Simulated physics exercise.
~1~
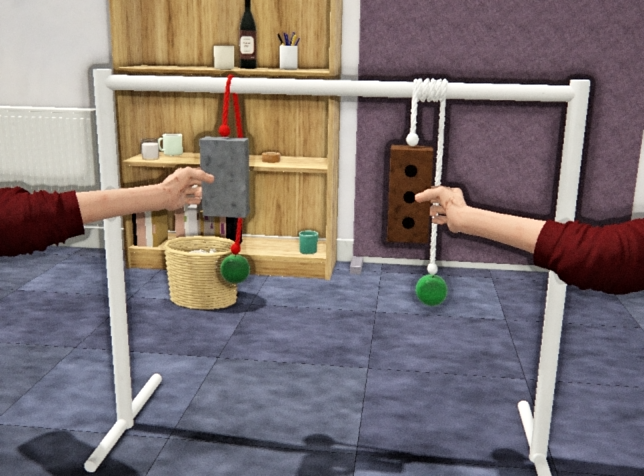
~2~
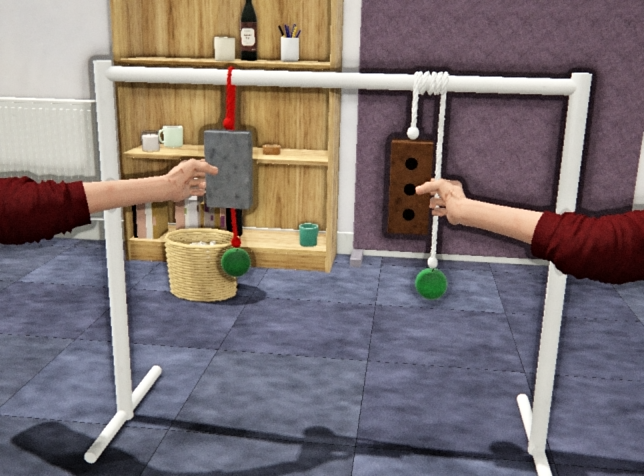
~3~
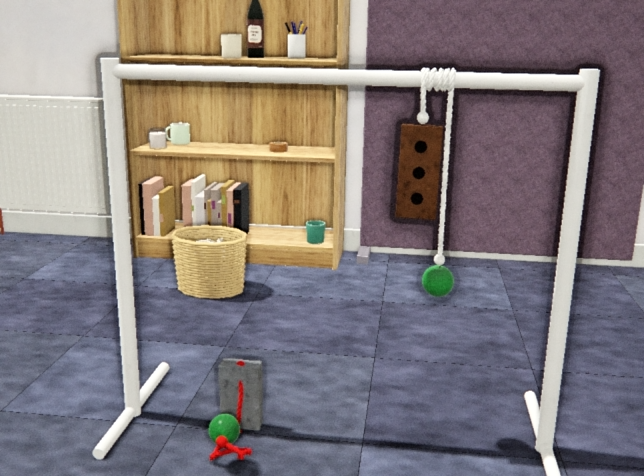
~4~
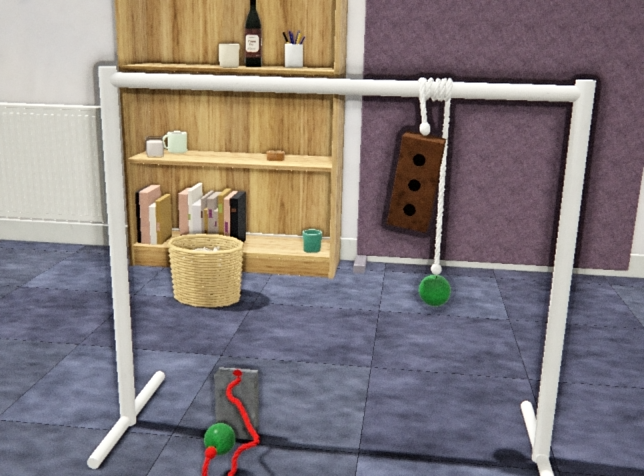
In a room with a bookshelf and tiled floor, two hands steady a grey paver and a brown brick roped to a white rail; the hands withdraw, the paver drops to the floor with its red rope and green ball, and the brick stays hanging.
